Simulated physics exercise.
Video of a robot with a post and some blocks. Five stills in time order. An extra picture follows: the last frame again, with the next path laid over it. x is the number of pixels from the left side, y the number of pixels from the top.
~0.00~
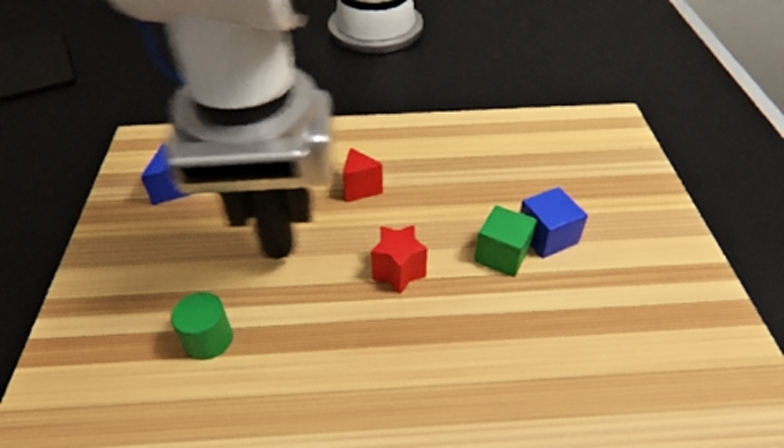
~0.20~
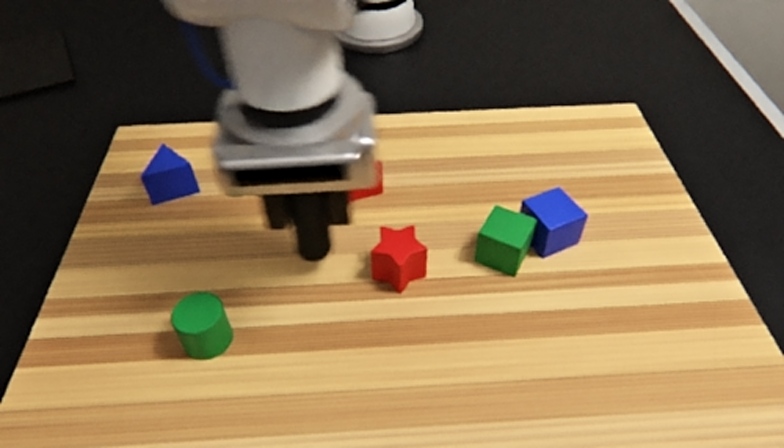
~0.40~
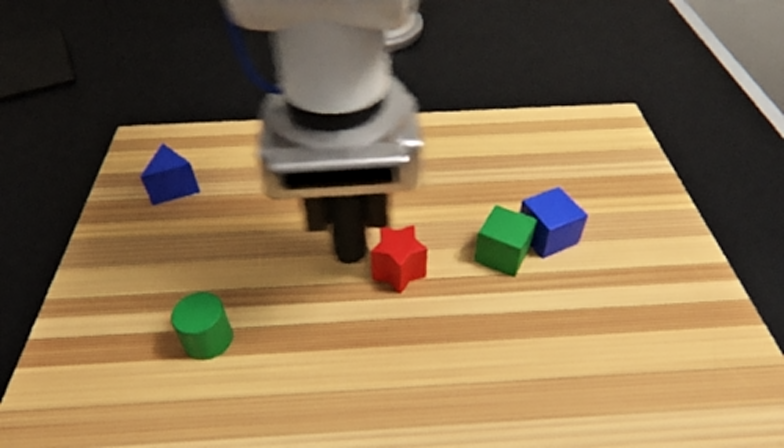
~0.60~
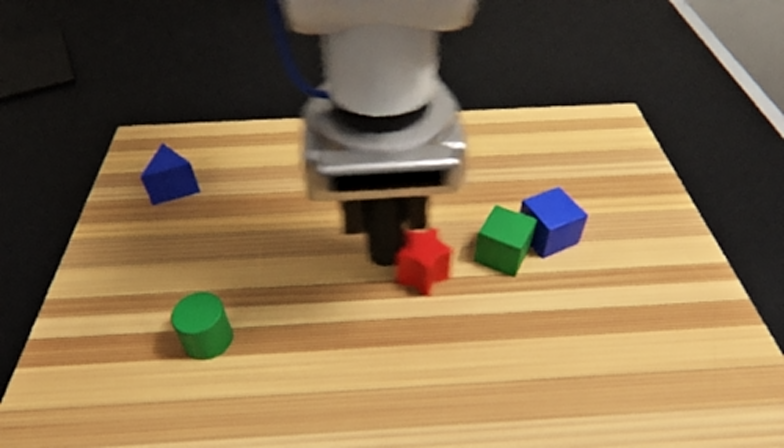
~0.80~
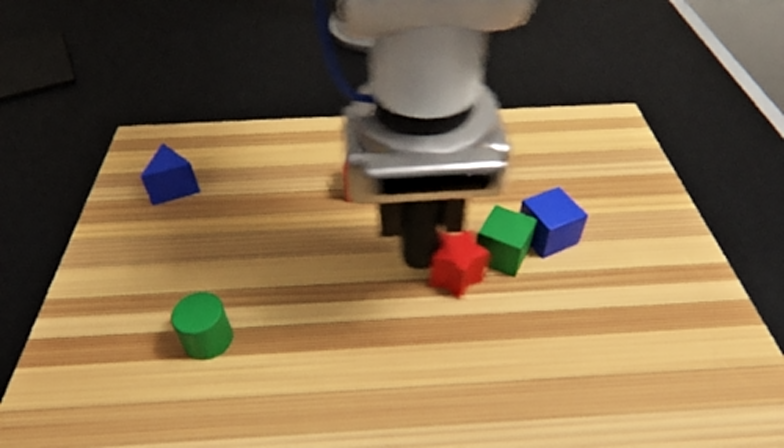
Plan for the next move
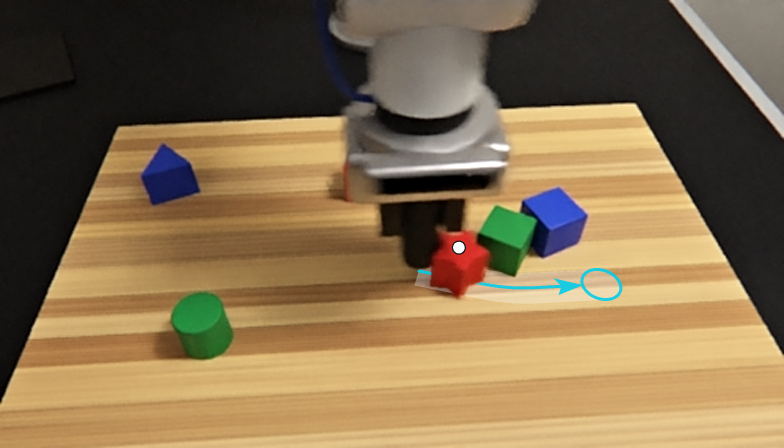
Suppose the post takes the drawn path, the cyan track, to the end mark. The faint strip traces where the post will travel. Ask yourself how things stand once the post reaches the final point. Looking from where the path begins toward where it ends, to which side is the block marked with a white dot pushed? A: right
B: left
B
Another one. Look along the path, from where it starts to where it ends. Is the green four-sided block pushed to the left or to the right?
Slides left.
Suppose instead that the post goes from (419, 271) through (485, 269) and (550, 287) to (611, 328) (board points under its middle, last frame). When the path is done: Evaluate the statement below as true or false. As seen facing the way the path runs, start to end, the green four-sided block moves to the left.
This is true.
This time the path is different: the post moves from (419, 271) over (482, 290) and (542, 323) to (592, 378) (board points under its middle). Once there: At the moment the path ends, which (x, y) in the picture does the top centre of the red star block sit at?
Expect it around (560, 261).
The drawn path runs from (419, 271) via (509, 288), ending at (601, 284); the dot is on the red star block.
What follows on the original path. One third of the way, post (481, 269); red star block (523, 247), turned 30° anticlockwise; green four-sided block (551, 222); blue four-sided block (581, 199), turned 30° anticlockwise.
Two thirds of the way, post (545, 273); red star block (579, 241), turned 50° anticlockwise; green four-sided block (590, 210), turned 15° anticlockwise; blue four-sided block (605, 182), turned 50° anticlockwise.
At the end, post (607, 269); red star block (624, 230), turned 70° anticlockwise; green four-sided block (616, 197), turned 35° anticlockwise; blue four-sided block (612, 166), turned 70° anticlockwise.
